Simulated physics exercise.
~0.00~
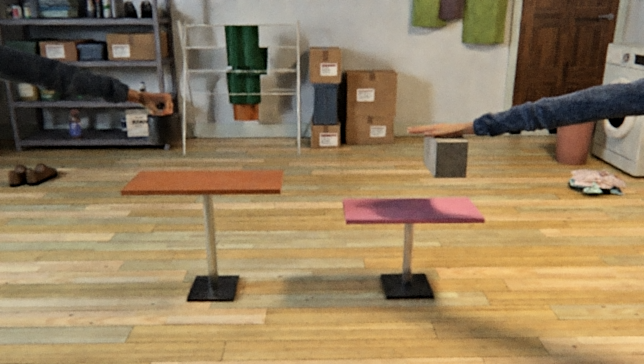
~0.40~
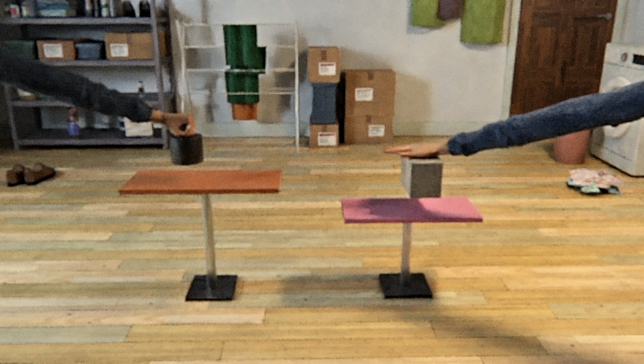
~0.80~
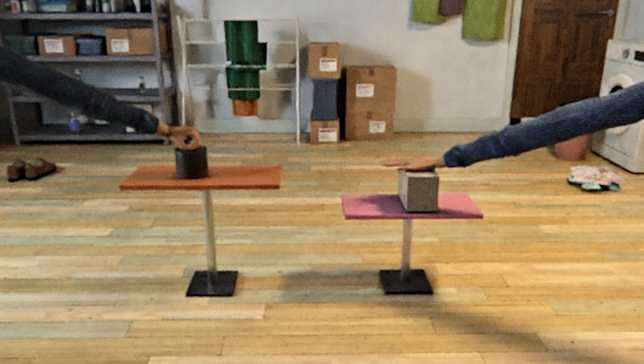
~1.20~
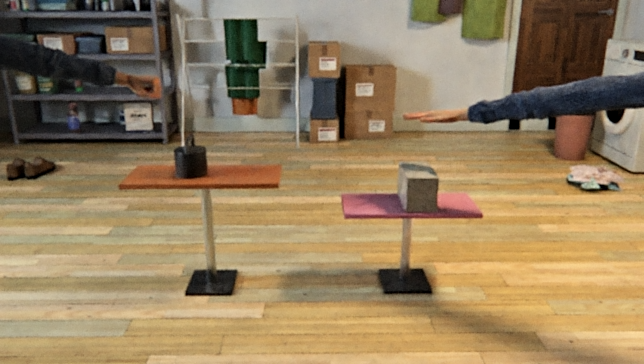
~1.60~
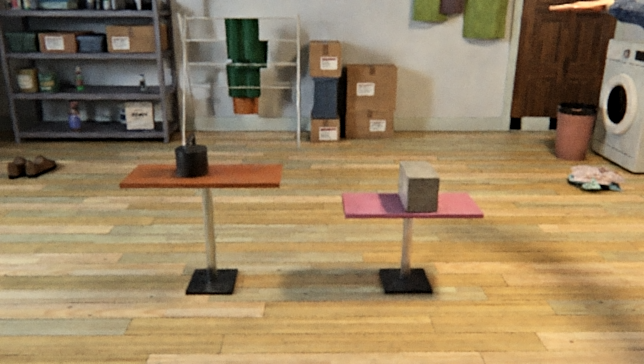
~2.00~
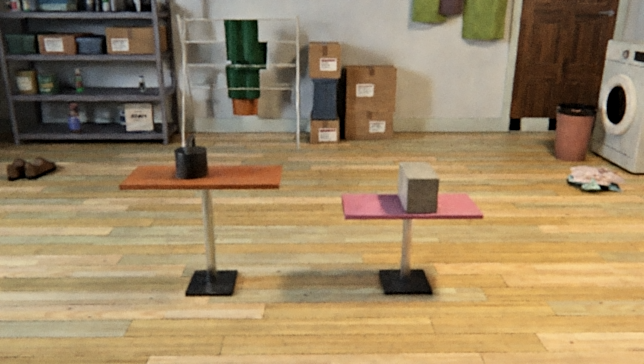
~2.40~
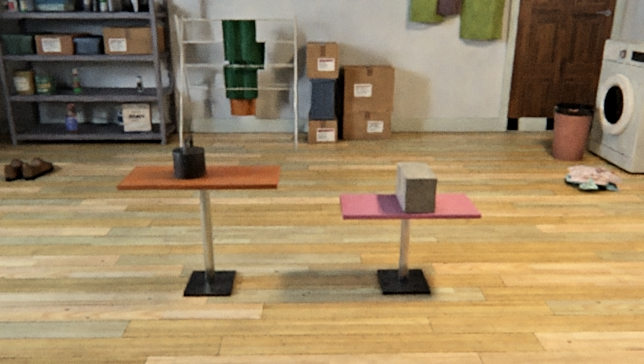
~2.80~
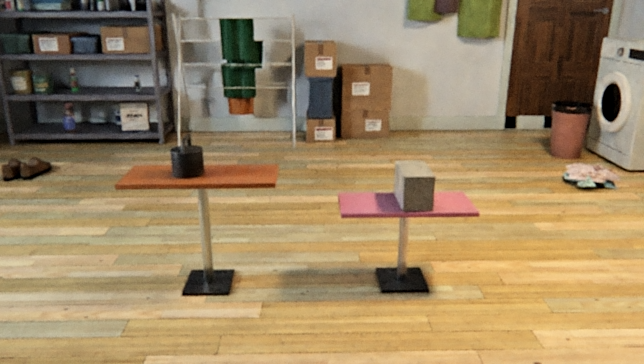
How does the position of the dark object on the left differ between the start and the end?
At the start it is held up in a hand above the orange stand. By the end it is lower and a little further right, resting on the stand's top.
Two arms lowering a dark object and a grey block onto orange and pink stands, then withdrawing, both stands staying upright.
